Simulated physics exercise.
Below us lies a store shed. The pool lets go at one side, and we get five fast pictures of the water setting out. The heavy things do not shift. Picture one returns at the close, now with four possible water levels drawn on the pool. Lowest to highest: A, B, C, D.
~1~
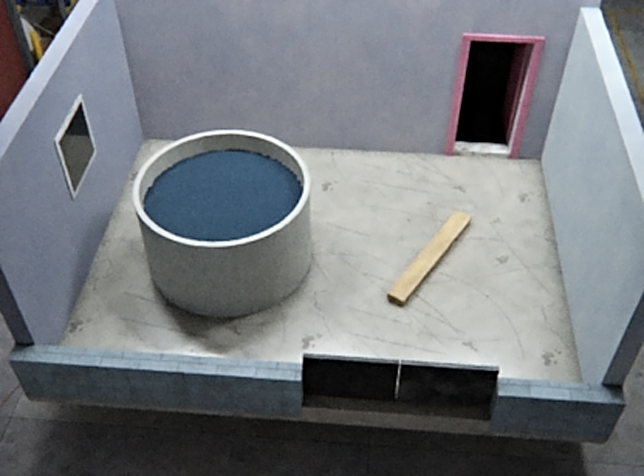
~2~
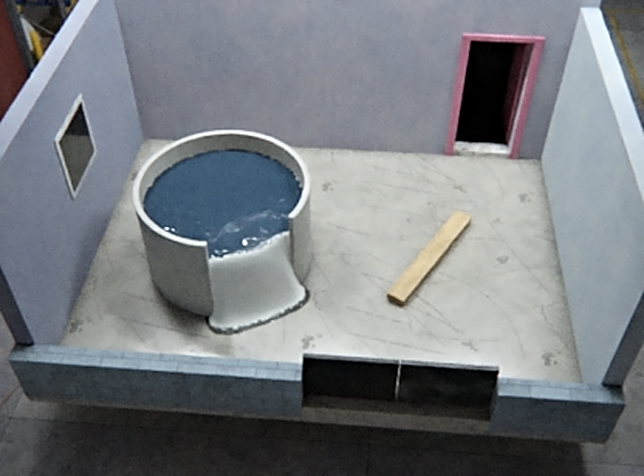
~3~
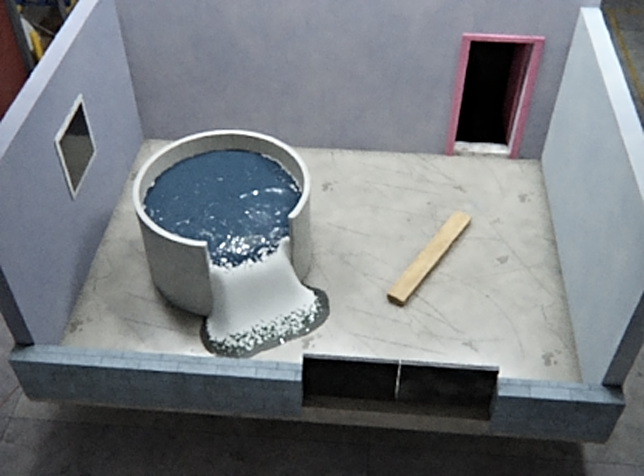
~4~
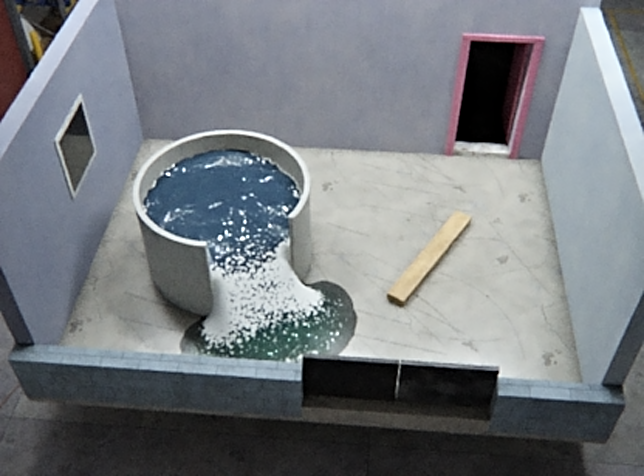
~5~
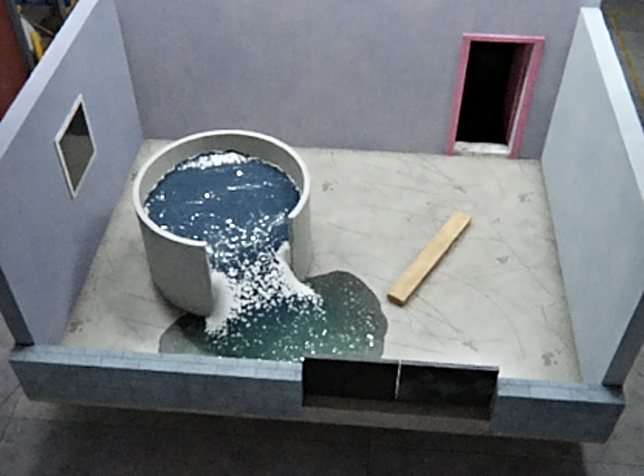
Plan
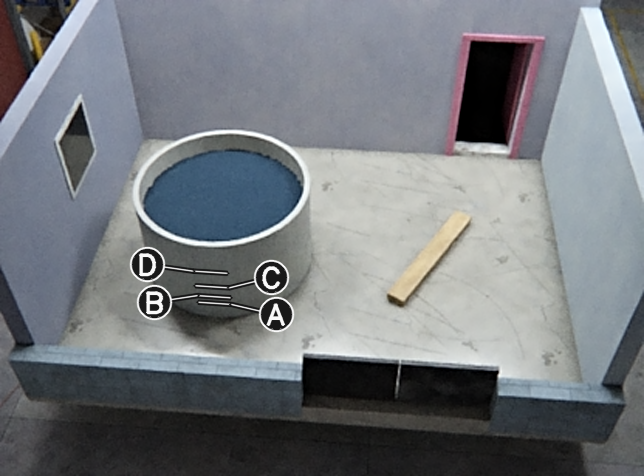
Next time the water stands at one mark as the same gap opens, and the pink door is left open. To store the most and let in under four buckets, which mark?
The answer is line B.
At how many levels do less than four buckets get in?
Two of the four.
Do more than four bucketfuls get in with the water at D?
Yes, it does.
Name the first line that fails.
It is C.
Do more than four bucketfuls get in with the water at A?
No, that is safe.
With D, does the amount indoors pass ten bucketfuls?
Yes.
On the marked copy, A at (214, 303); B at (213, 296); C at (212, 286); D at (210, 272); from the bottom up A, B, C, D.
For line A, nothing gets over.
For line B, a splash gets over, under a bucket.
For line C, about 8 bucketfuls get in.
For line D, dozens of bucketfuls pour in.
